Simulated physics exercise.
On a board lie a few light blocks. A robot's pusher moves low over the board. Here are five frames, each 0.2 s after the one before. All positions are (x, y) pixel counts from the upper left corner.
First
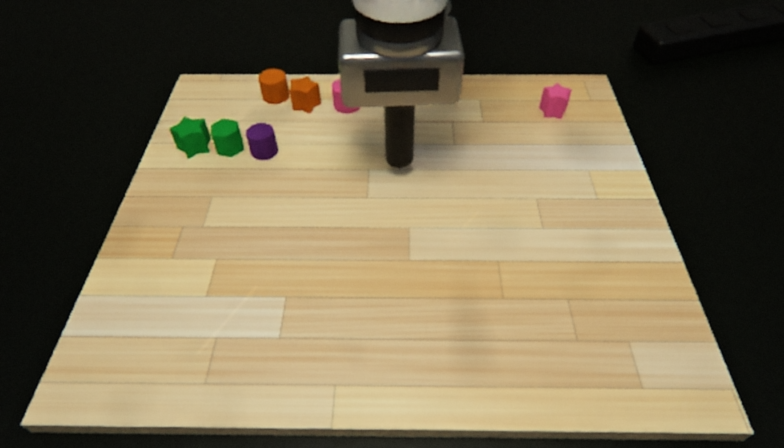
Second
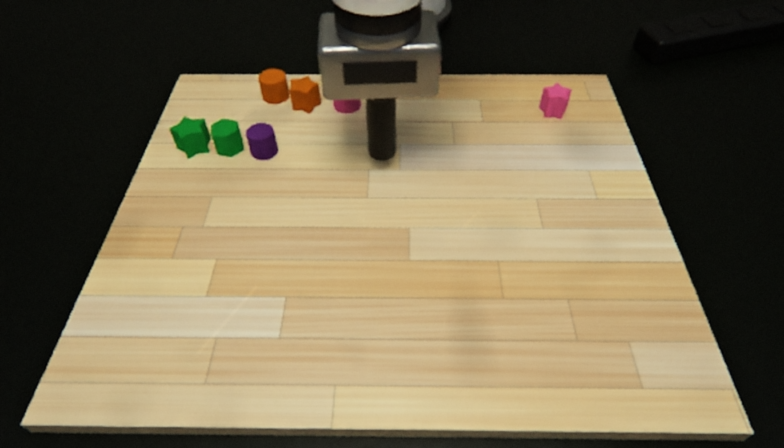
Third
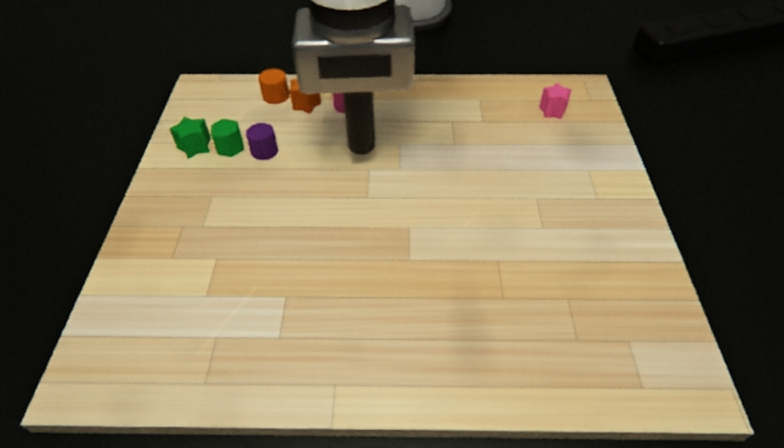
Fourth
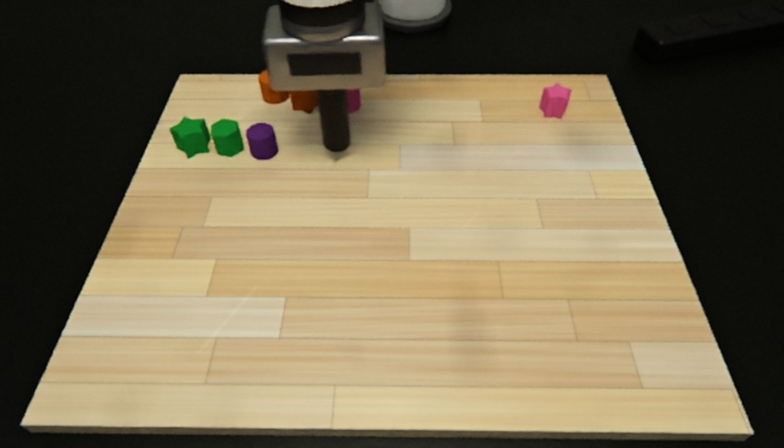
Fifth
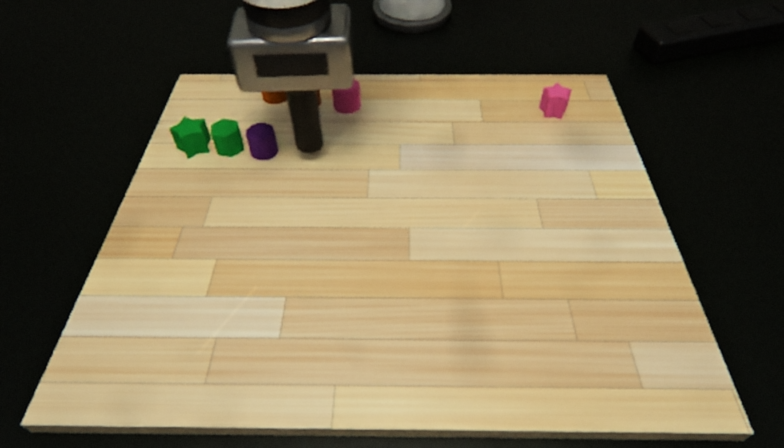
Robot pusher gliding left above a wooden board, passing in front of orange and pink blocks, while the small coloured blocks stay still.
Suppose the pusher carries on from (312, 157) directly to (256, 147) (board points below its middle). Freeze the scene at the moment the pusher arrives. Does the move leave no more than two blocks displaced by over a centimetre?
No
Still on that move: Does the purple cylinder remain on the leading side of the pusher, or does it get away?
I'd say it is still being pushed.
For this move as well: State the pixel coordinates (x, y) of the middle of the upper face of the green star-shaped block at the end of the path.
That would be at about pixel (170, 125).
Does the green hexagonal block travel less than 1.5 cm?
No, that is not how it ends up.
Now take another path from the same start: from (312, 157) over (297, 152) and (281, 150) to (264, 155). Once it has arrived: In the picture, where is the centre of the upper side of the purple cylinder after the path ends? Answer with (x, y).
Its top middle is near (232, 133).
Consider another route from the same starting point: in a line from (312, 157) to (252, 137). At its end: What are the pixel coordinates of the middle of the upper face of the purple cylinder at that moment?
Answer: (228, 130).
On the path given first. Halfway along, pusher at (280, 140); purple cylinder at (251, 130).
At the end, pusher at (253, 135); green star-shaped block at (170, 125), turned 20° clockwise; green hexagonal block at (195, 129), turned 15° clockwise; purple cylinder at (222, 129); orange star-shaped block unmoved.
